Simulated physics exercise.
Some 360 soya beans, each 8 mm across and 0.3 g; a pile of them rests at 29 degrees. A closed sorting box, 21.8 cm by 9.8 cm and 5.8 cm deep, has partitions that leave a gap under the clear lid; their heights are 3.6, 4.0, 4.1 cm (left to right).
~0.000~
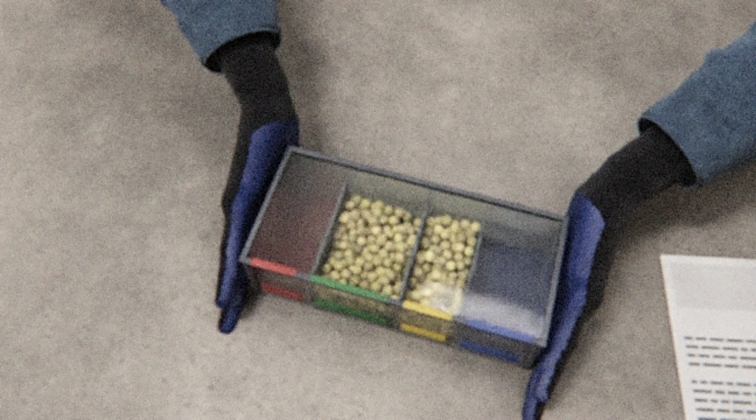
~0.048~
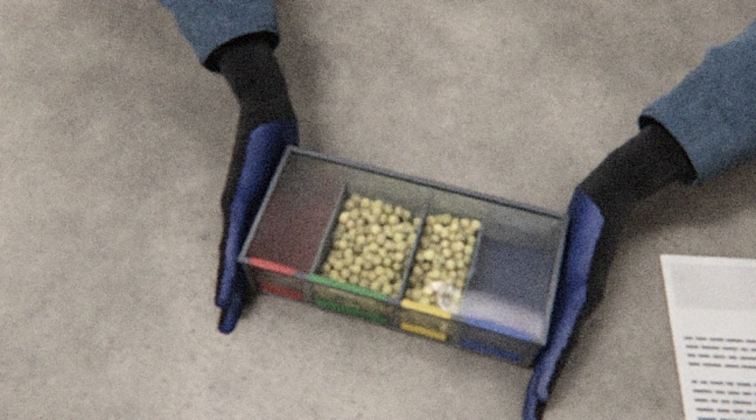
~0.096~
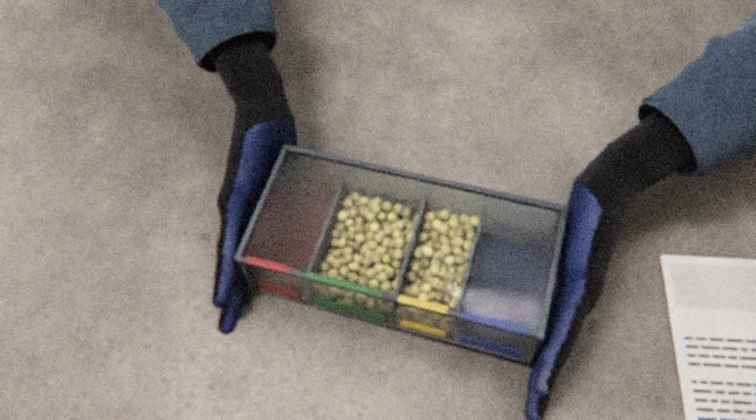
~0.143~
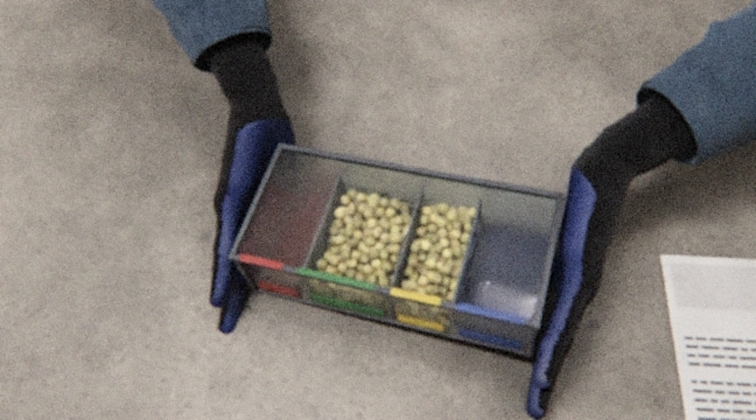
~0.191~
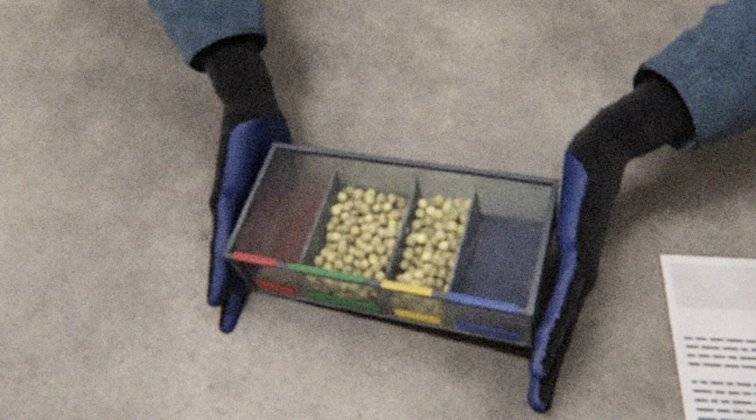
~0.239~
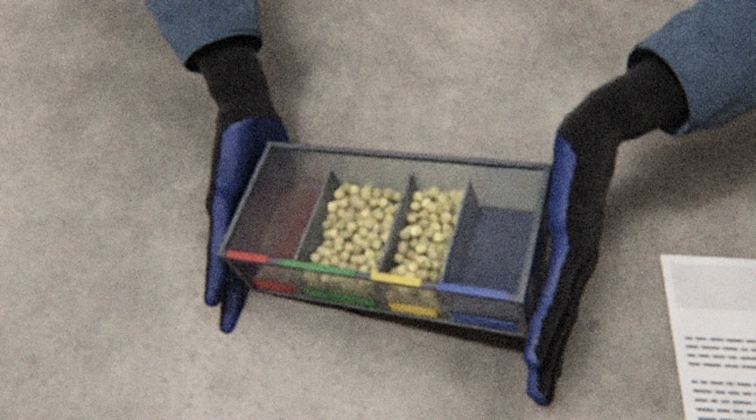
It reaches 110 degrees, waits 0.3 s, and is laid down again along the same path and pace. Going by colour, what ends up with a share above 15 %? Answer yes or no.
Red compartment: Yes; blue compartment: No; green compartment: Yes; yellow compartment: No.
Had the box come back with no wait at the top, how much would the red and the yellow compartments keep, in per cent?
Then: Red 70; yellow 15.
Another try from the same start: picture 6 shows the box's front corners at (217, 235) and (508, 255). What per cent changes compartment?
It would be near 55 per cent.
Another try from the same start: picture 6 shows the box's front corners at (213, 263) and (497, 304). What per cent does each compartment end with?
Red 45; blue 0; green 25; yellow 30.
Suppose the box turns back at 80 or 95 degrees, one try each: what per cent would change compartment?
Some 20 and 60 per cent.
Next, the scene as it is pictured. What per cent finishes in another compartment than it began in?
Roughly 85 per cent.
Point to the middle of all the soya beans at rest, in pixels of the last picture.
Around (309, 237).
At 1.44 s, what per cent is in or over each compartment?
Red 50, blue 0, green 35, yellow 20.
After 1.44 s, tilt 110 degrees; red 50 %, green 35 %, yellow 20 %.
After 2.24 s, tilt 56 degrees; red 75 %, green 20 %, yellow 5 %.
After 3.06 s, tilt 0 degrees; red 75 %, green 20 %, yellow 5 %.
In the end, at 3.5 s, red 75 %, blue 0 %, green 20 %, yellow 5 %.
